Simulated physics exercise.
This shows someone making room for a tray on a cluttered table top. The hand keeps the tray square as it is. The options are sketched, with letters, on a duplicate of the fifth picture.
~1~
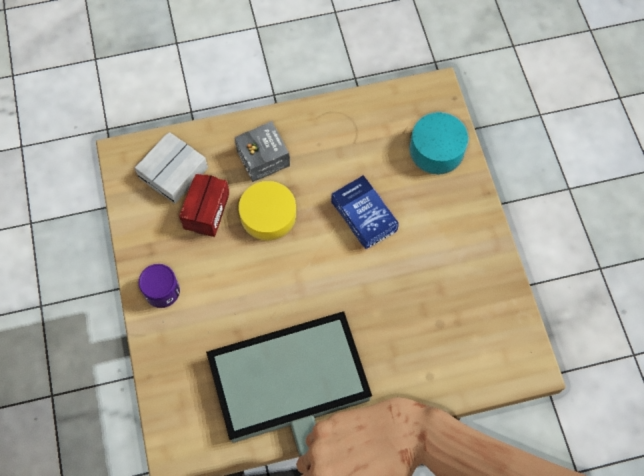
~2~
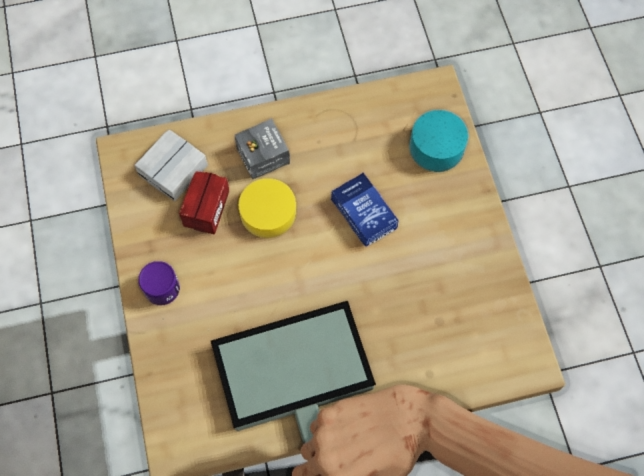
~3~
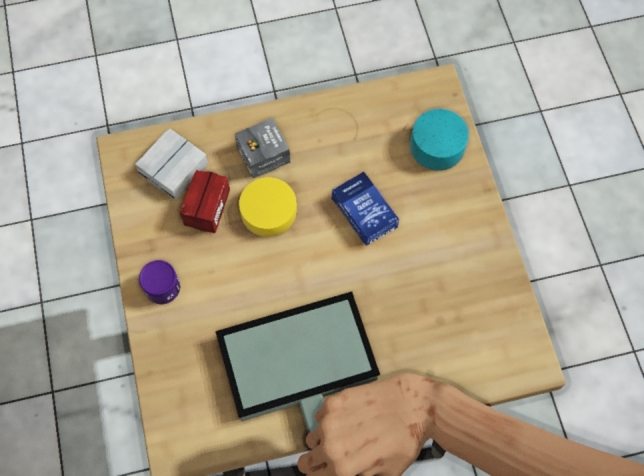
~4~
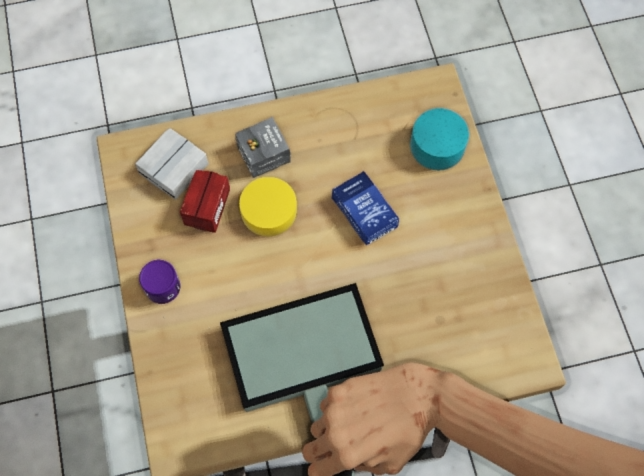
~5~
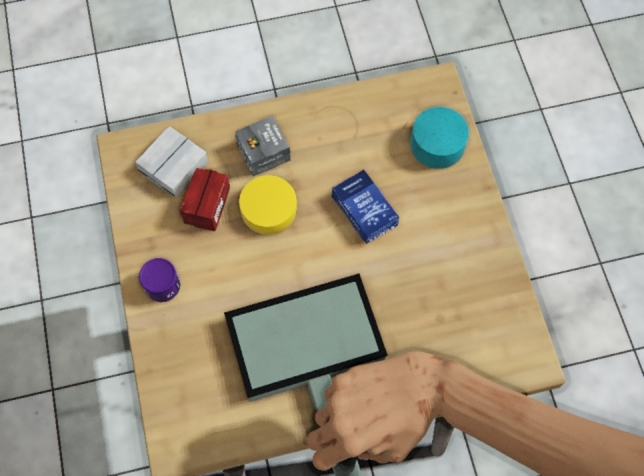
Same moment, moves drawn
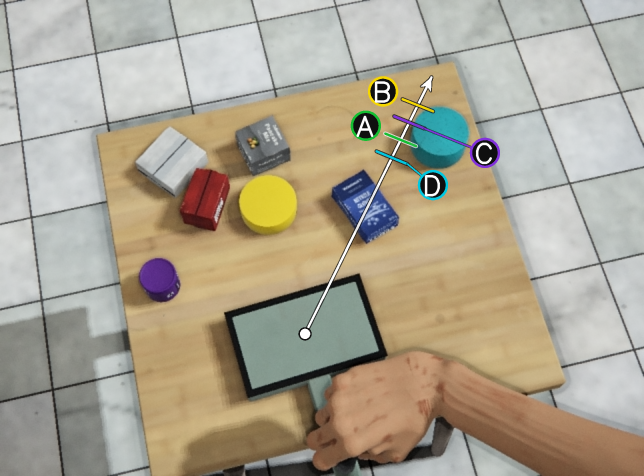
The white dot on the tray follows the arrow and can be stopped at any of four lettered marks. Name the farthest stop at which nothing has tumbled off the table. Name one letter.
No farther than D.
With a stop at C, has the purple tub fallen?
No.
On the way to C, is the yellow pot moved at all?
Yes.
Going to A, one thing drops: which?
It is the turquoise pot.
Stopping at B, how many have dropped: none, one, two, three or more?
By then, two.
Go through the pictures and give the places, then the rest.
The first picture shows blue box (364, 212); purple tub (160, 286); red box (205, 205).
The second picture shows tray (292, 363); yellow pot (268, 208).
The third picture shows tray (297, 353); turquoise pot (439, 140).
The fourth picture shows tray (301, 344); blue box (365, 208).
The fifth picture shows tray (305, 334); red box (206, 199); yellow pot (269, 205); white box (172, 162).
On the copy, A at (401, 140); B at (418, 105); C at (410, 122); D at (392, 158); the arrow from (305, 334) to (431, 77); the white dot at (305, 334).
On D. First, tray (338, 271); blue box (364, 187); purple tub (161, 281).
Then, tray (369, 209); grey packet (258, 138); blue box (362, 142).
Finally, tray (391, 163); turquoise pot (471, 118); blue box (360, 106); nothing has fallen.
By contrast, A drops the turquoise pot; B drops the turquoise pot and blue box; C drops the turquoise pot.
